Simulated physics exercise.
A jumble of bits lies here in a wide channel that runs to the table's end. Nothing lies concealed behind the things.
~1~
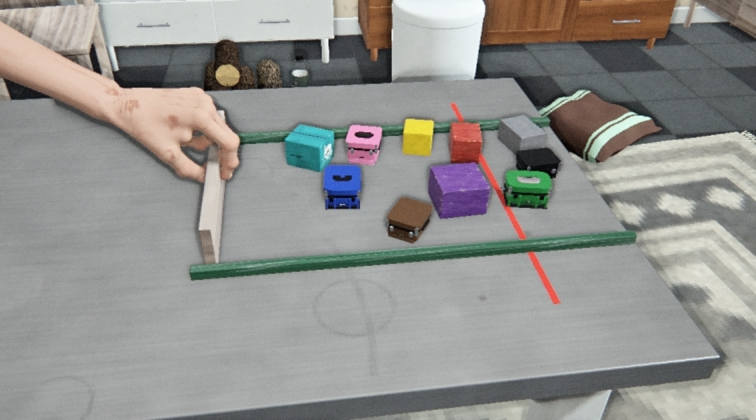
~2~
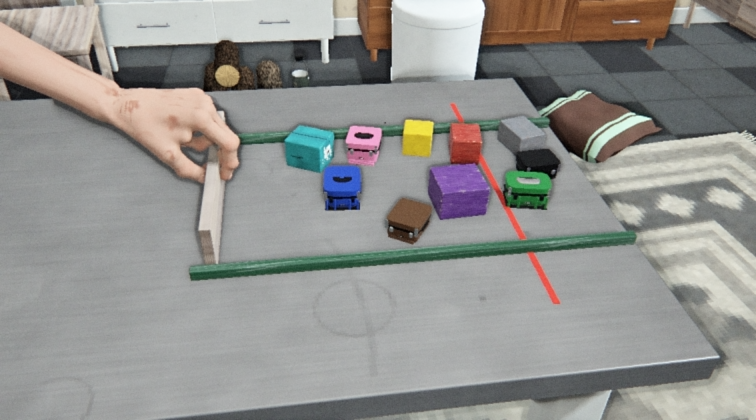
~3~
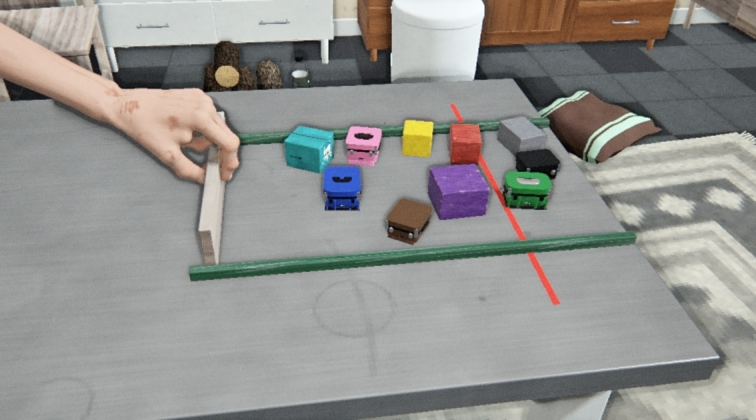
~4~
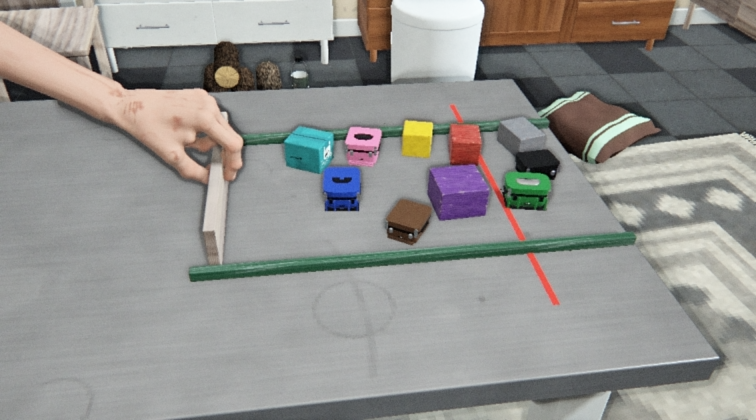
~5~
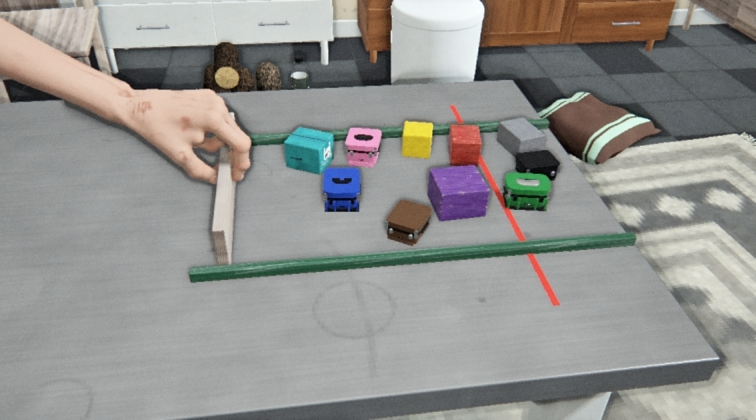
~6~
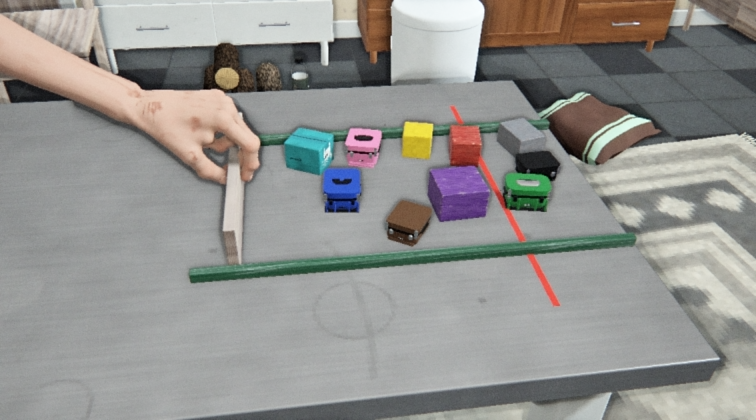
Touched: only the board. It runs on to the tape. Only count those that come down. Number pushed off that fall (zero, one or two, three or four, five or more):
I expect one or two pieces to come off the table.
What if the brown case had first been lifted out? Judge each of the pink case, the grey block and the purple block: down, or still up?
The pink case remains - the grey block ends up below - the purple block remains.
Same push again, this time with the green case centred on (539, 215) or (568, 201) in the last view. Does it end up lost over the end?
One after the other: It keeps its spot; it keeps its spot.
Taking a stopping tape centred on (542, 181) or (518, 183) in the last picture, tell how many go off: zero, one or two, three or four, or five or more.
Lab note - count per position: At least five; three to four.
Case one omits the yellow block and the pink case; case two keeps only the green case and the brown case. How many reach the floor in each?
The counts would be 0 and 1.
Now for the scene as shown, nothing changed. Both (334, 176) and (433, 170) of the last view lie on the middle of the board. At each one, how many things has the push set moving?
It comes to 3 for the first spot, 9 for the other.
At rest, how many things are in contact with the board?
3 in contact.
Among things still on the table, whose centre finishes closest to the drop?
That one is the green case.
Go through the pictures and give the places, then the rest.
Grey block (521, 136); black case (537, 165); green case (527, 190); board (216, 181); tape (494, 182), in the first picture.
Black case (537, 166); red block (465, 144), in the second picture.
Green case (526, 191); brown case (409, 222), in the third picture.
Grey block (520, 138); blue case (342, 190), in the fourth picture.
Black case (536, 168); board (227, 182), in the fifth picture.
Grey block (520, 139); black case (536, 168); green case (526, 192); board (236, 182); tape (493, 184), in the sixth picture.
Soon after, none off yet; grey block at rest near (520, 139); black case at rest near (536, 168); green case at rest near (526, 192).
After that, none off yet; grey block at rest near (521, 139); black case at rest near (536, 168); green case moving near (530, 192).
In the end, the number that fall off is one or two; gone, grey block.
